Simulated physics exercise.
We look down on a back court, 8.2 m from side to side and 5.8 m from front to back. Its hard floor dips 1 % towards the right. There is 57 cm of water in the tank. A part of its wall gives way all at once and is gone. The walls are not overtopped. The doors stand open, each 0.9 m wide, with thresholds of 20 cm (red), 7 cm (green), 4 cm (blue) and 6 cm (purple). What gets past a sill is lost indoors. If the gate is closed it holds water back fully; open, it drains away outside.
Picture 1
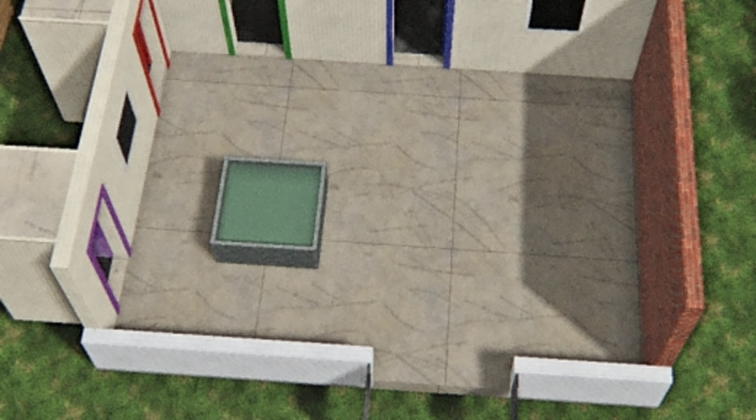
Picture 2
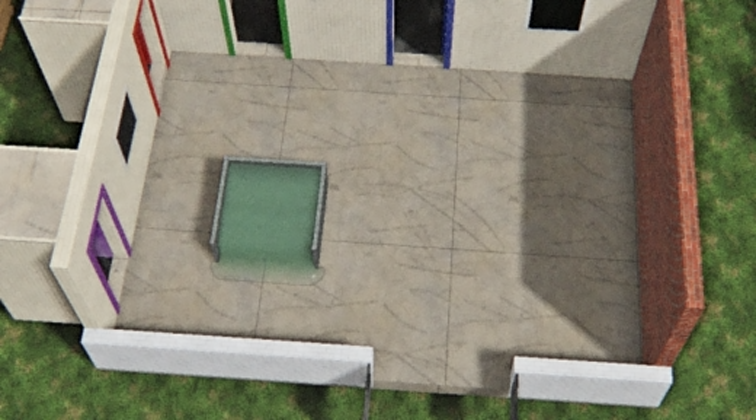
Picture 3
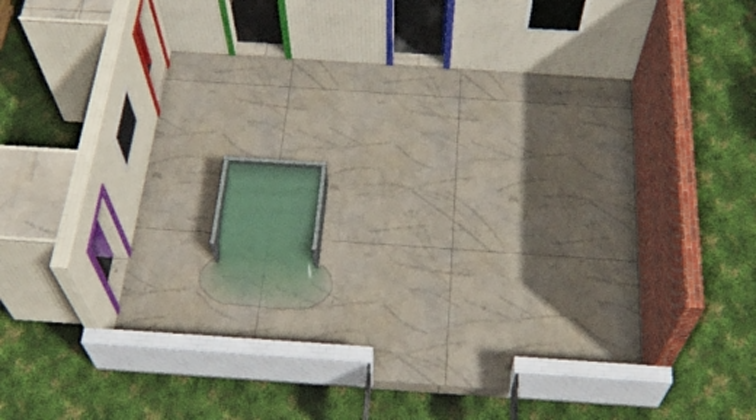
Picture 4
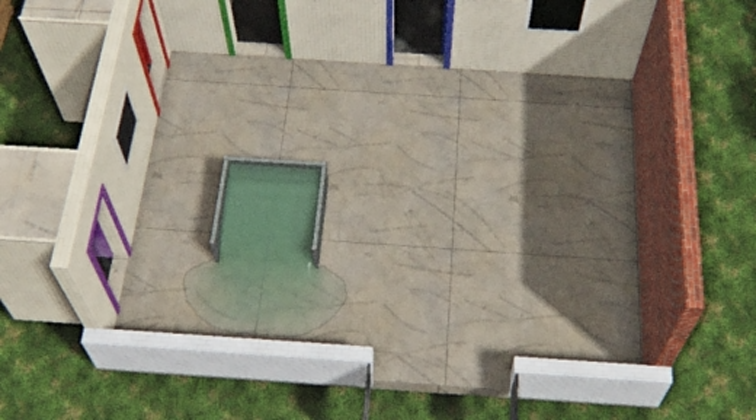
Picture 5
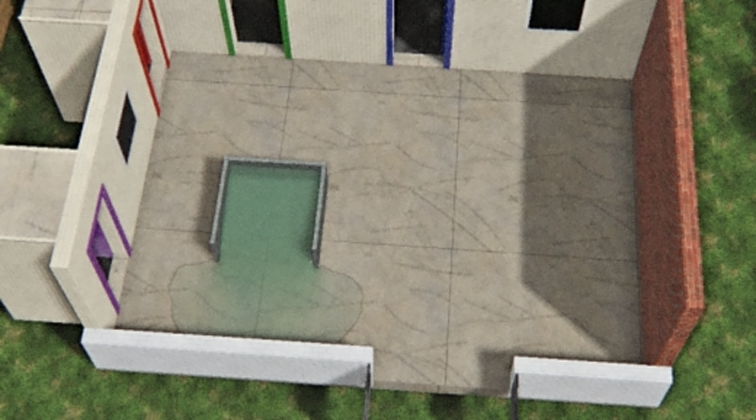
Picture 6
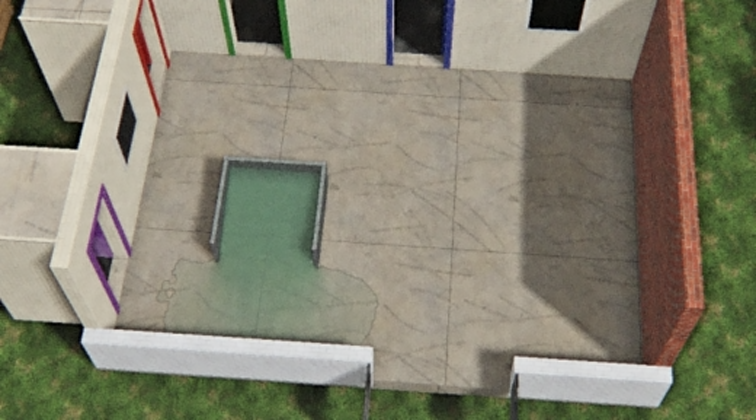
In this clip, the near side of a square tank of greenish water in a walled courtyard disappears, and water pours out through the opening, spreading across the paved floor in a widening, rounded sheet toward the low white wall.
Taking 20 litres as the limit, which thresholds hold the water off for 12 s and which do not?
The water let in: At the red door it keeps below the limit; at the green door it does not reach the limit; at the blue door it keeps below the limit; at the purple door it exceeds the limit.
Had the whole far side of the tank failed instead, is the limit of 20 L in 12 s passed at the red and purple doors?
Against that limit: Red under, purple below.
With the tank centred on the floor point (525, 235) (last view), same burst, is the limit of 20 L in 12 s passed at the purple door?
Then: Purple below.
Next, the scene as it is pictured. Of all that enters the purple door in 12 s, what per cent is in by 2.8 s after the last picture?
Some 65 per cent by then.
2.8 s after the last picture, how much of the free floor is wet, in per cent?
Near 45 per cent is wet.
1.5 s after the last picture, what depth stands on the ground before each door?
In cm: Red 0, green 0, blue 0, purple 12.
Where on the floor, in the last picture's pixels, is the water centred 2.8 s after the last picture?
Around (291, 290).
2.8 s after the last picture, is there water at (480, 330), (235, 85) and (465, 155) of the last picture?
In turn: Flooded, dry, dry.
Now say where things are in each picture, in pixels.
In the first picture, the tank at (270, 205) is whole and still, 57 cm deep.
In the second picture, the front is at (322, 270), 0.9 m from the gap at (266, 257); 0.3 m2 of floor is under water; 57 cm left at the back of the tank.
In the third picture, the front is at (323, 294), 1.1 m from the gap at (267, 258); 1.1 m2 of floor is under water; 57 cm left at the back of the tank.
In the fourth picture, the front is at (320, 322), 1.4 m from the gap at (267, 258); 2.2 m2 of floor is under water; 52 cm left at the back of the tank.
In the fifth picture, the front is at a hidden place, 1.8 m from the gap at (267, 259); 3.7 m2 of floor is under water; 47 cm left at the back of the tank.
In the sixth picture, the front is at a hidden place, 2.1 m from the gap at (267, 259); 4.2 m2 of floor is under water; 47 cm left at the back of the tank.
Then, 0.7 s after the last picture water covers 15 % of the floor and is deepest (36 cm) near (250, 356); red door not reached, green door not reached, blue door not reached, purple door not reached.
Then, 1.5 s after the last picture water covers 20 % of the floor and is deepest (32 cm) near (123, 347); red door not reached, green door not reached, blue door not reached, purple door 12 cm at the sill, 2 L in.
Then, 2.8 s after the last picture water covers 45 % of the floor and is deepest (16 cm) near (112, 346); red door not reached, green door not reached, blue door not reached, purple door 12 cm at the sill, 36 L in.
Then, 6.3 s after the last picture water covers 60 % of the floor and is deepest (7 cm) near (198, 76); red door 3 cm at the sill, 0 L in, green door 6 cm at the sill, 1 L in, blue door 1 cm at the sill, 0 L in, purple door 3 cm at the sill, 56 L in.
Then, 11.3 s after the last picture water covers 75 % of the floor and is deepest (6 cm) near (596, 153); red door 2 cm at the sill, 0 L in, green door 3 cm at the sill, 1 L in, blue door 2 cm at the sill, 0 L in, purple door 1 cm at the sill, 56 L in.
